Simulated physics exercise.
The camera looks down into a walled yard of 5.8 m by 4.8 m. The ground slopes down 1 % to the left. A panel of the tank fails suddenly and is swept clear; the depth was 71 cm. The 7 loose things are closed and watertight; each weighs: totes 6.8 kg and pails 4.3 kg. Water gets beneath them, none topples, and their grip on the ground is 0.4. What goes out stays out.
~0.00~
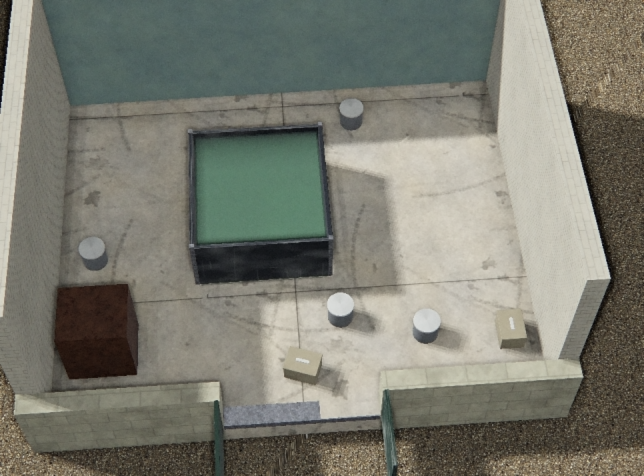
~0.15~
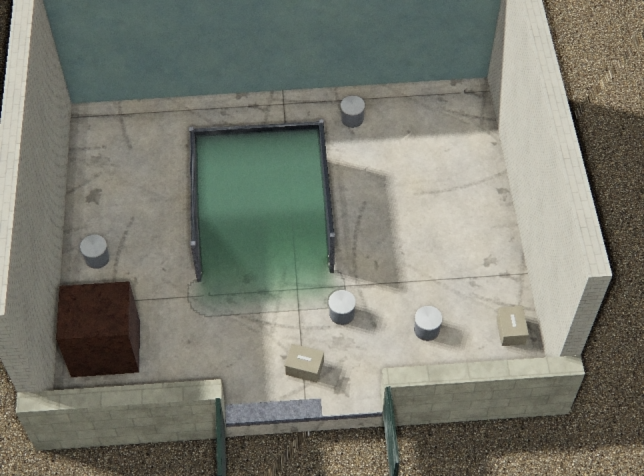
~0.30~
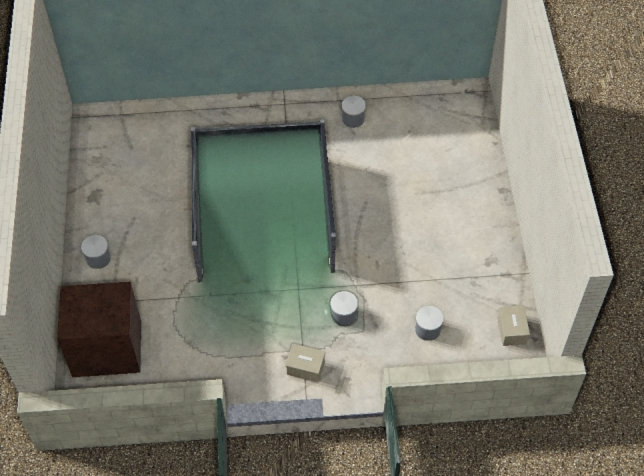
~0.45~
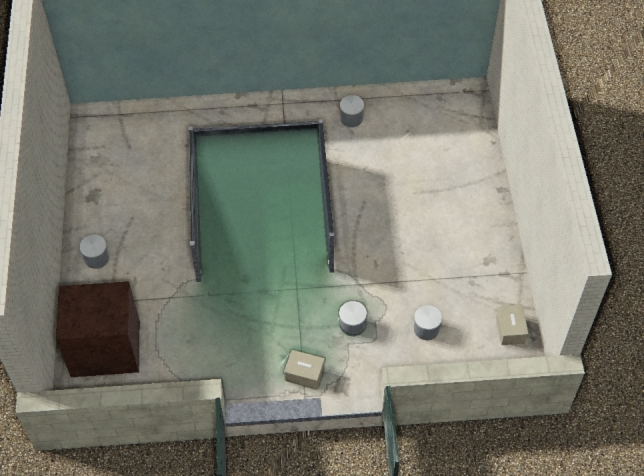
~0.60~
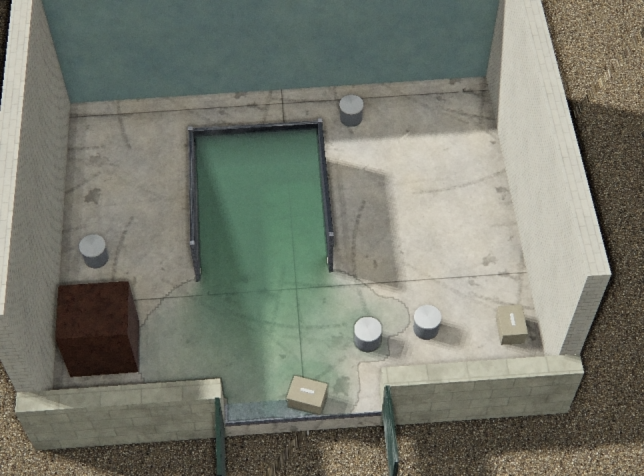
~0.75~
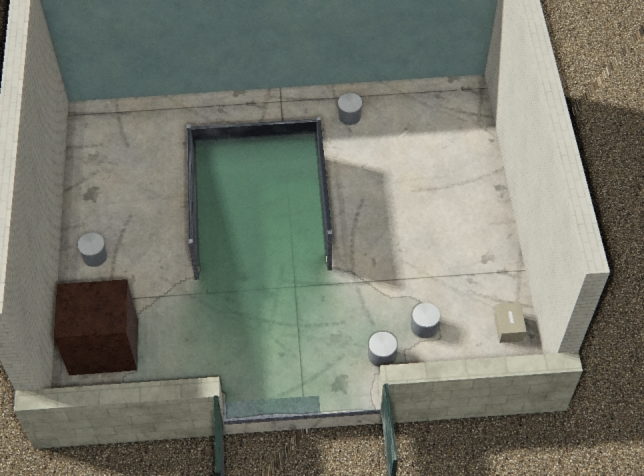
A dark-framed tank of green water stands in a pale walled yard seen from above, with a rusty brown block at lower left, grey cylinders scattered about and two small tan boxes near the front. The tank's front panel vanishes and water spreads across the floor towards the front gap. One cylinder slides forward and right, while the nearer box drifts into the gap and out of sight.
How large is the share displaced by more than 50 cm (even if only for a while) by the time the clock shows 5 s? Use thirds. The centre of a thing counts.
It is one to two thirds.
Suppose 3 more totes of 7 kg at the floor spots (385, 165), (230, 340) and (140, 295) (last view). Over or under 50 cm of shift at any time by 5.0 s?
In turn: Short of it, over, past it.
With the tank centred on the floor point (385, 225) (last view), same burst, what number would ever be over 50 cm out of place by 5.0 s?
Then 5.
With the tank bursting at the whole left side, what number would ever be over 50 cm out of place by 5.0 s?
Then 6.
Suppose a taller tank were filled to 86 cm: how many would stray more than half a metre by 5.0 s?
Then 4.
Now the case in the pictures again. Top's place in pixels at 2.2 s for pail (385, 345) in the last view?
Around (524, 332).
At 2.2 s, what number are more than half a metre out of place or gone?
I count 2.
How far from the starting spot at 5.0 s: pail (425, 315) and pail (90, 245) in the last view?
In that order: 0 cm, 150 cm.
After 1.1 s 2 of 7 are over 50 cm from their spots; 0 afloat.
After 2.2 s 2 of 7 are over 50 cm from their spots; 1 afloat.
After 3.5 s 4 of 7 are over 50 cm from their spots; 1 afloat.
After 5.0 s 4 of 7 are over 50 cm from their spots, and 4 have been at some point; 0 afloat.
